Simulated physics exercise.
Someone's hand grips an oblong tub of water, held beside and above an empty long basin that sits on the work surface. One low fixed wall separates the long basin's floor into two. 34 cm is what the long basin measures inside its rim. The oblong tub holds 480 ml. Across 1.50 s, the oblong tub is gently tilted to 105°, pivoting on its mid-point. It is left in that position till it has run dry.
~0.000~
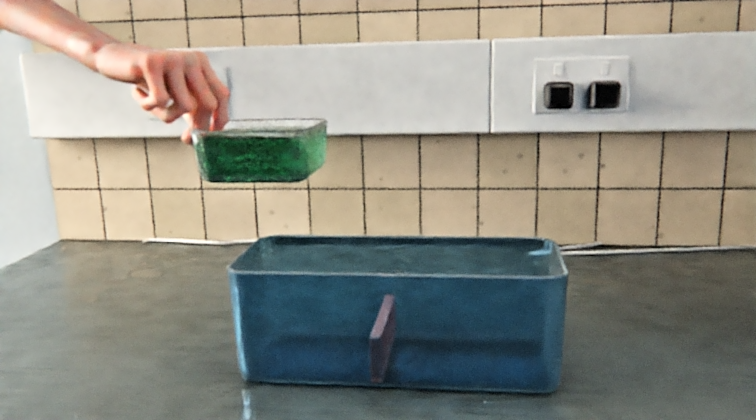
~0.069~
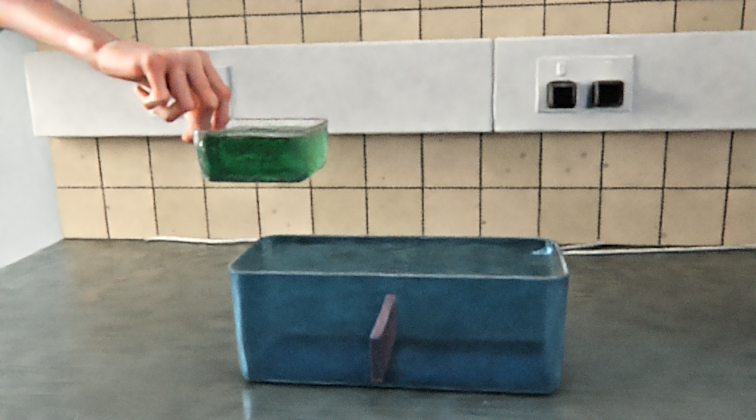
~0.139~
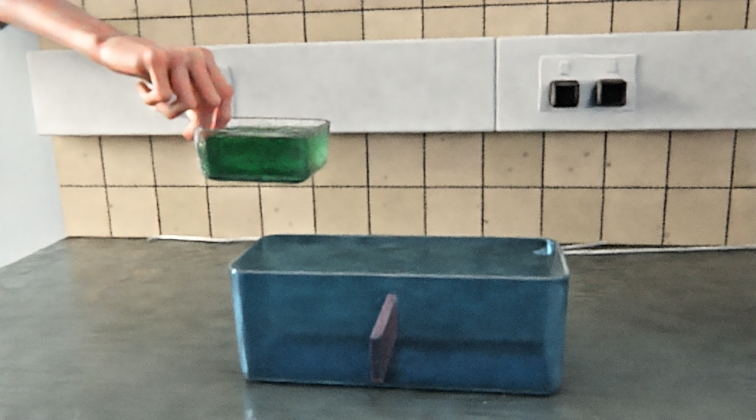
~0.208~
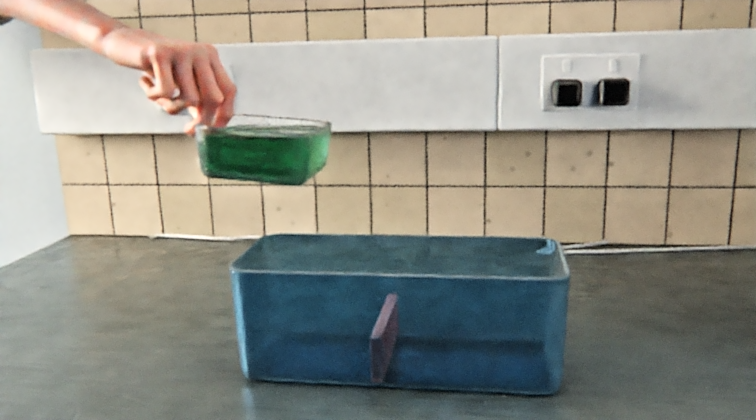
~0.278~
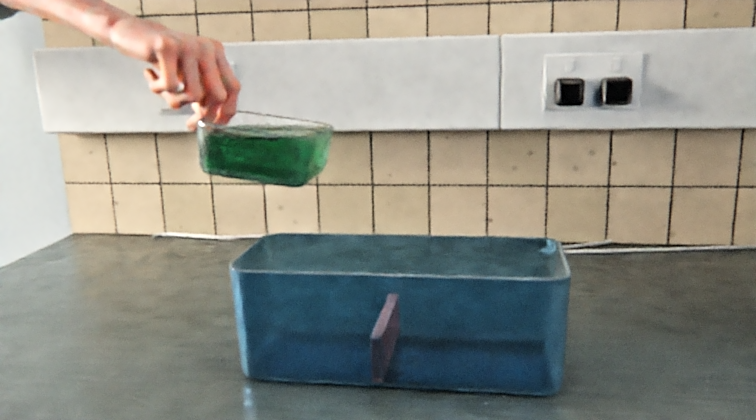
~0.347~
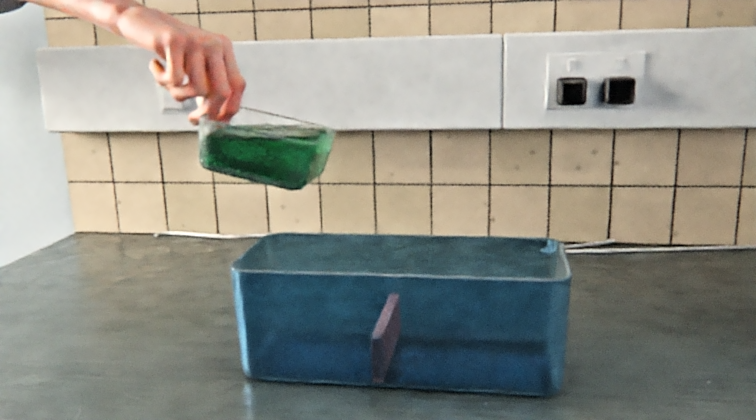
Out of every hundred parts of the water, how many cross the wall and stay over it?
About 54 in every hundred.
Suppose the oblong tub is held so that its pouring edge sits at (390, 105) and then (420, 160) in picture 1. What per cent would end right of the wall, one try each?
Near 95 in a hundred on the first go and near 100 in a hundred on the second.
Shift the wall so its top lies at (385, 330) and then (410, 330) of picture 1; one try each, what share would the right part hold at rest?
It comes to 55 per cent, and then 10 per cent.
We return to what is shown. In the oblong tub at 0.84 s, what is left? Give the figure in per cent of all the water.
Near 30 in a hundred.
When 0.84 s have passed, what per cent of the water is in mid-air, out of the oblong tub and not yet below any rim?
At that moment, about 30 percent.
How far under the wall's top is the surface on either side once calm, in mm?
For the left, around 38 mm; for the right, around 38 mm.
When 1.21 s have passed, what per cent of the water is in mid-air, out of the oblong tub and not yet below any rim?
Estimate: Around 4 per cent.
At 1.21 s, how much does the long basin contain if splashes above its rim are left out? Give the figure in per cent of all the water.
92 %, more or less.
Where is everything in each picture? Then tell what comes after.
Tilt 0°; pouring edge (318, 126); surface from (213, 133) to (317, 132); the long basin's rim runs from (245, 254) to (560, 258); the wall's top is at (383, 316), in the first frame.
Tilt 1°; pouring edge (319, 127); surface from (215, 133) to (318, 132), in the second frame.
Tilt 2°; pouring edge (321, 128); surface from (215, 131) to (319, 132), in the third frame.
Tilt 5°; pouring edge (322, 130); surface from (217, 131) to (320, 132), in the fourth frame.
Tilt 9°; pouring edge (324, 134); surface from (218, 131) to (324, 132), in the fifth frame.
Tilt 13°; pouring edge (325, 139); surface from (220, 131) to (326, 133); 1 per cent is over the edge, in the sixth frame.
Then, 0.84 s in, the tilt is 63° and 30 per cent is still to pour, 11 is left of the wall and 29 right of it.
Then, 1.21 s in, the tilt is 95° and 5 per cent is still to pour, 38 is left of the wall and 54 right of it.
Then, 1.59 s in, the tilt is 105° and 0 per cent is still to pour, 46 is left of the wall and 54 right of it.
Then, 2.00 s in, the tilt is 105° and 0 per cent is still to pour, 46 is left of the wall and 54 right of it.
Finally, 46 per cent lies left of the wall, 54 right of it and 1 outside.
